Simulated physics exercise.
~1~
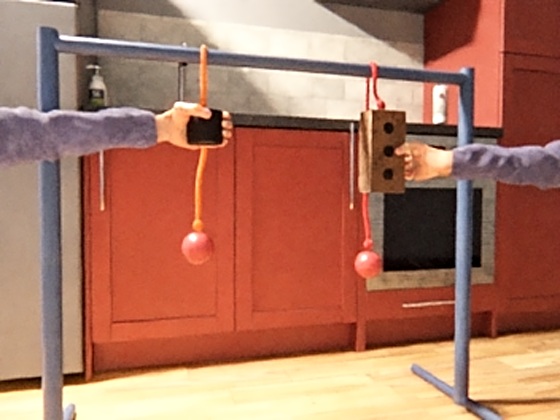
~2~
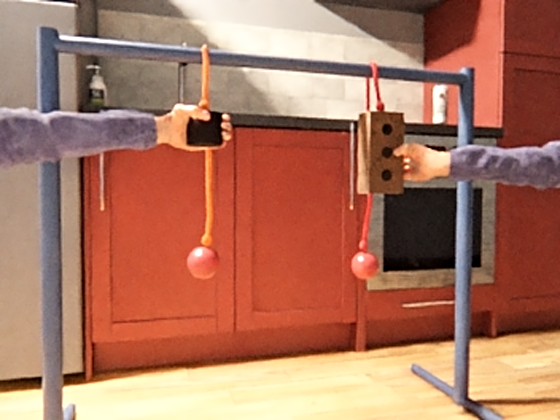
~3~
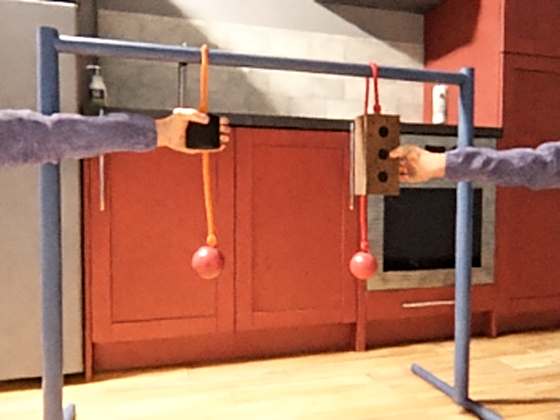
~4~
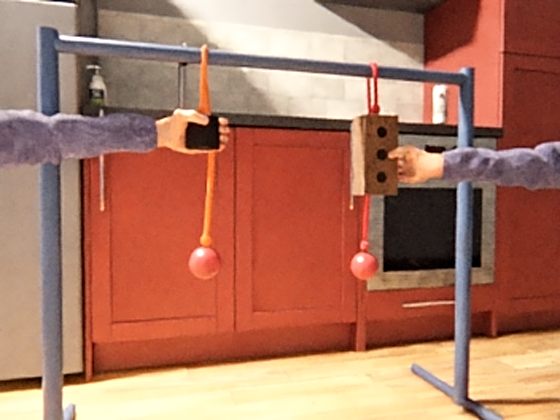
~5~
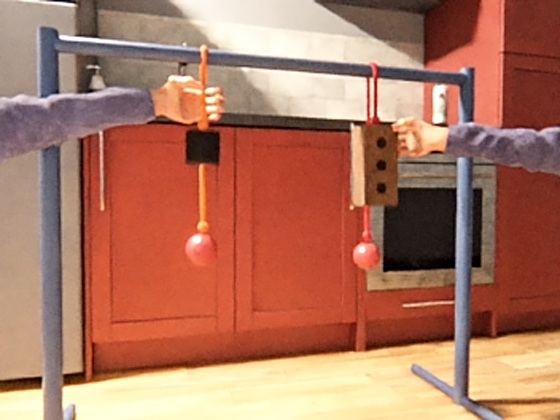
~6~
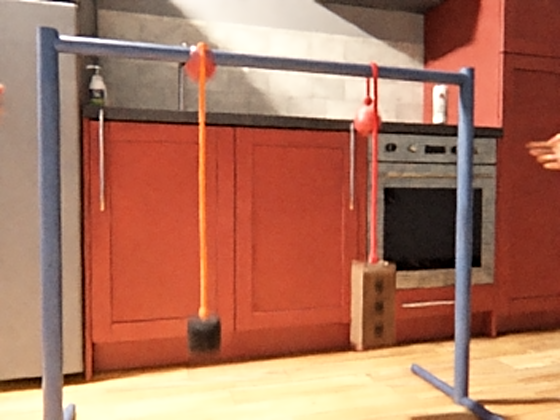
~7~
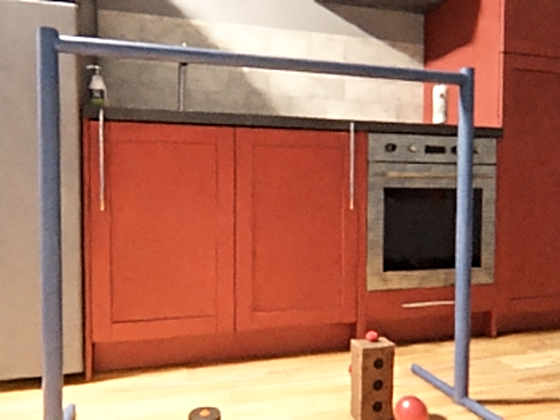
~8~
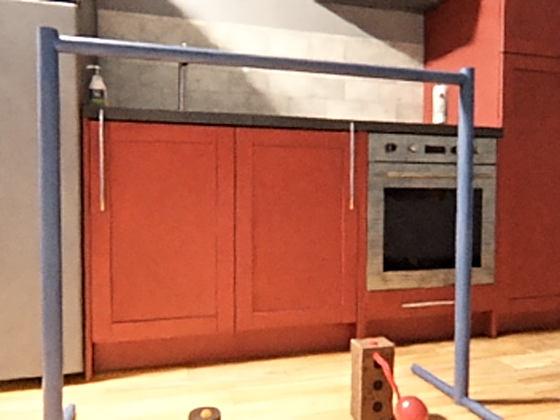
In a kitchen with red cupboards, a steel oven and a wooden floor, seen from the front by a still camera, a blue rail stands across the view. An orange rope on the left and a red rope on the right hang over it, each with a red ball at one end. Two purple-sleeved arms hold a small black block at left and a brown brick with dark holes at right. The hands let go and draw back, and both blocks drop as the balls rise to the rail. The ropes come off the rail, and both blocks end on the floor, a red ball beside the brick.
